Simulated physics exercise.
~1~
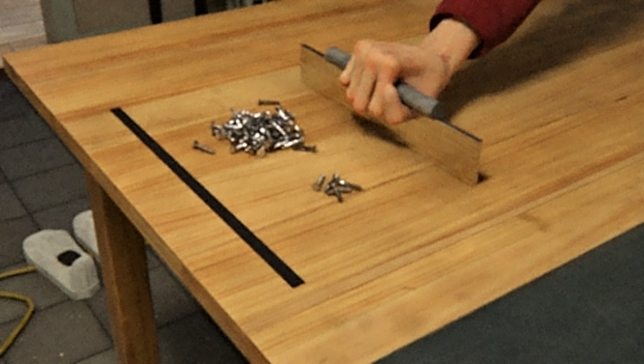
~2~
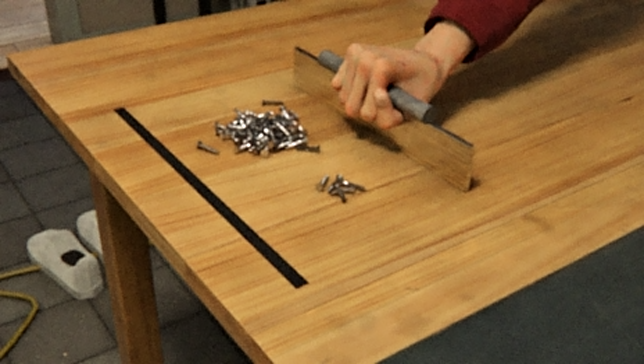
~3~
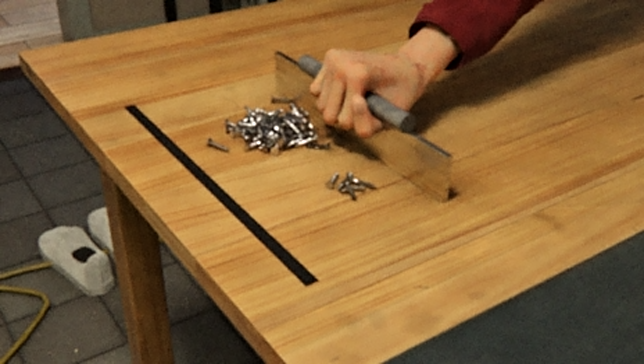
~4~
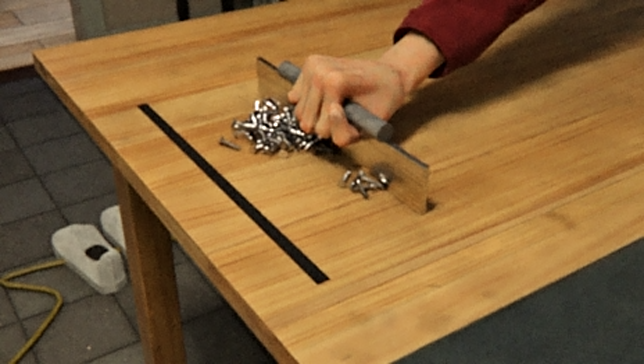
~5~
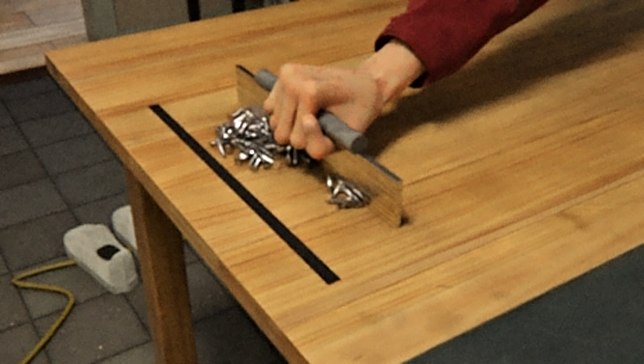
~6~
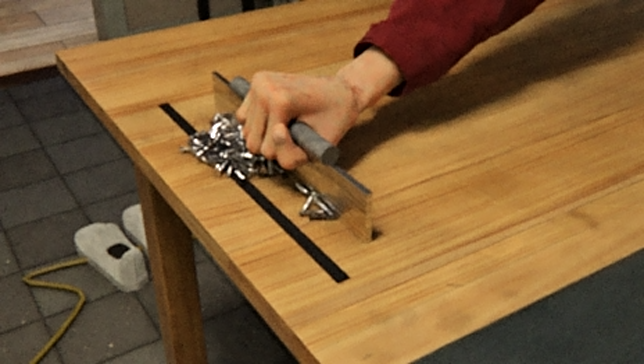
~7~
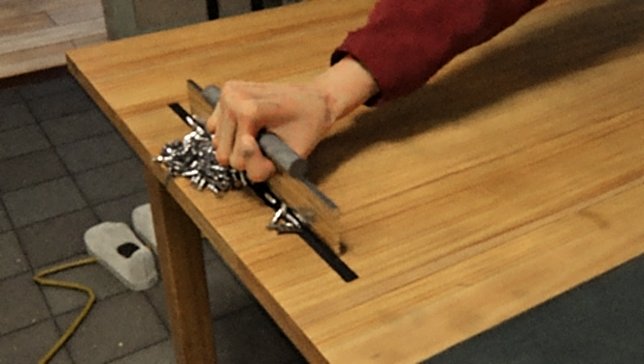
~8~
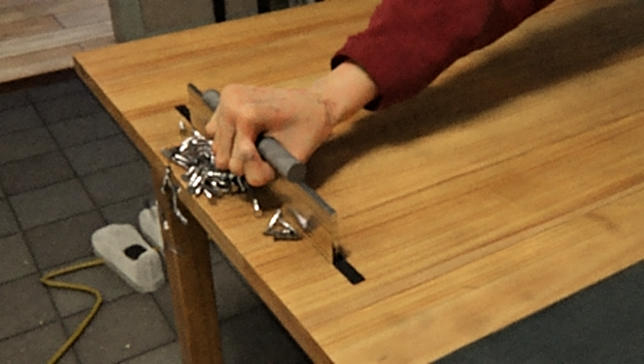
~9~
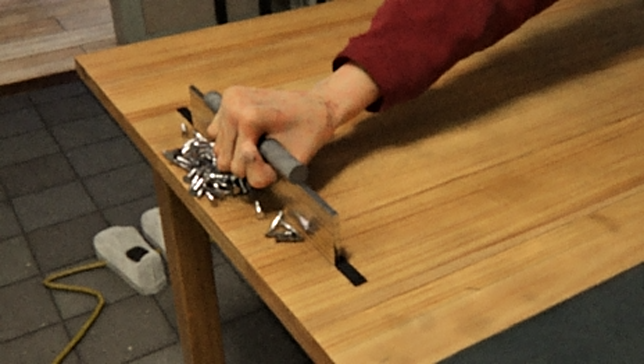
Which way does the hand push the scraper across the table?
The hand pushes the scraper to the left, toward the strip of black tape.
